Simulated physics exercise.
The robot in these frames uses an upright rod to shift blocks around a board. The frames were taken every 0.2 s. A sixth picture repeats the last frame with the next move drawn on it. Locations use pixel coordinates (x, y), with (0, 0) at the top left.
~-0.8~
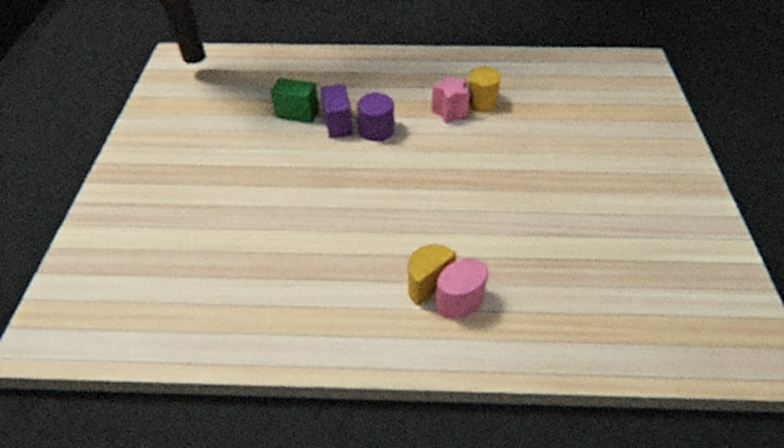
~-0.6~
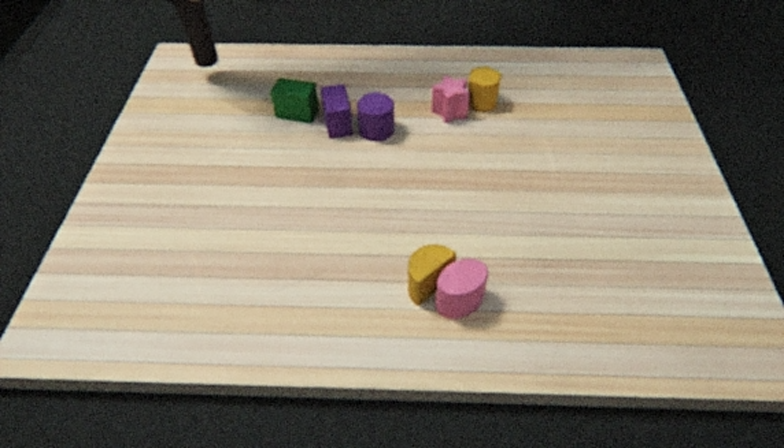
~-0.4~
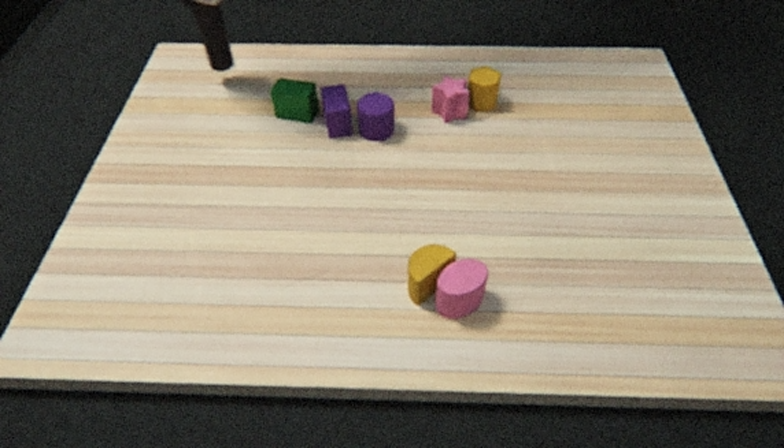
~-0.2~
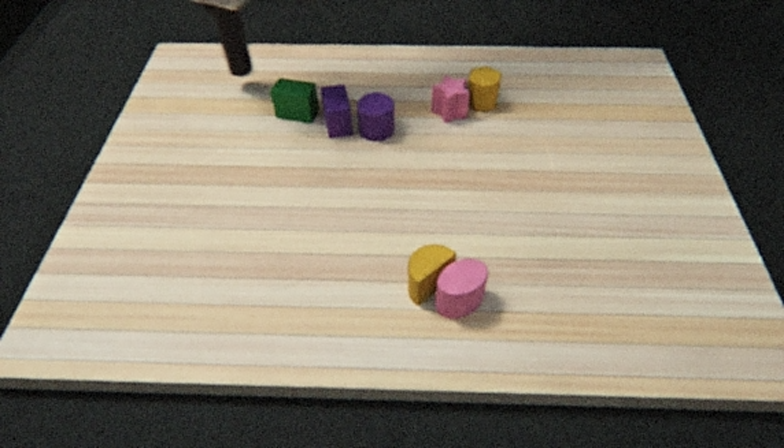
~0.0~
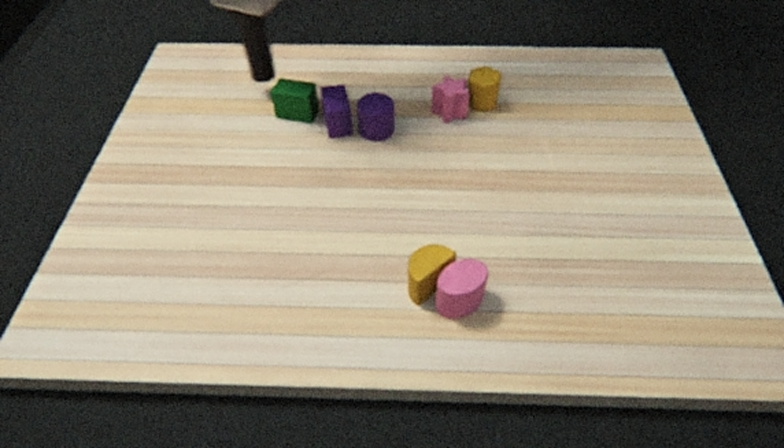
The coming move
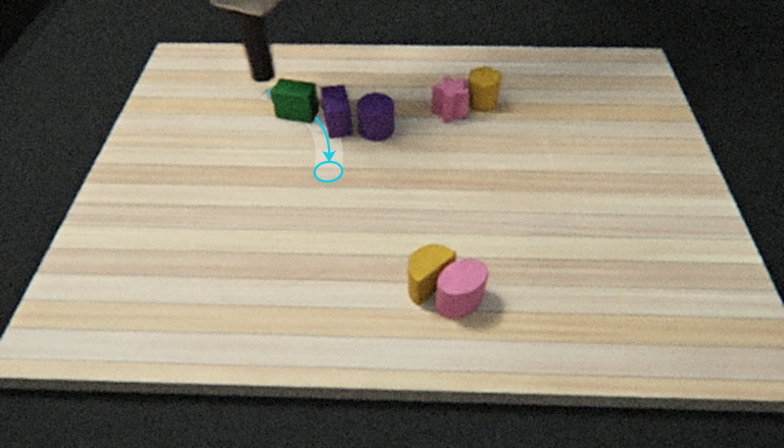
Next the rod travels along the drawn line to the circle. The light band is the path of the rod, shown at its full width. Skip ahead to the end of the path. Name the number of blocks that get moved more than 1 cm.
Two will move.
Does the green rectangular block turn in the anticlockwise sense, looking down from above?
That would be a no.
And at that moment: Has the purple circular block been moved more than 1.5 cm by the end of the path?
No, it doesn't check out.
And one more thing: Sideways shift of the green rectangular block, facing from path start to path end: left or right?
Slides right.
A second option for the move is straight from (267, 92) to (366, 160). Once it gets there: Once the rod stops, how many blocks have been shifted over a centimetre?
Count: Three or more.
Path on the board, from (267, 92) over (304, 108) and (326, 136) to (328, 172).
What follows on the original path. One third of the way, rod (302, 92); green rectangular block (301, 98), turned 20° anticlockwise.
Two thirds of the way, rod (324, 120); green rectangular block (302, 122), turned 40° clockwise; purple rectangular block (348, 102); purple circular block (381, 103).
At the end, rod (326, 156); green rectangular block (296, 129), turned 70° clockwise; purple rectangular block (348, 102); purple circular block (381, 103).
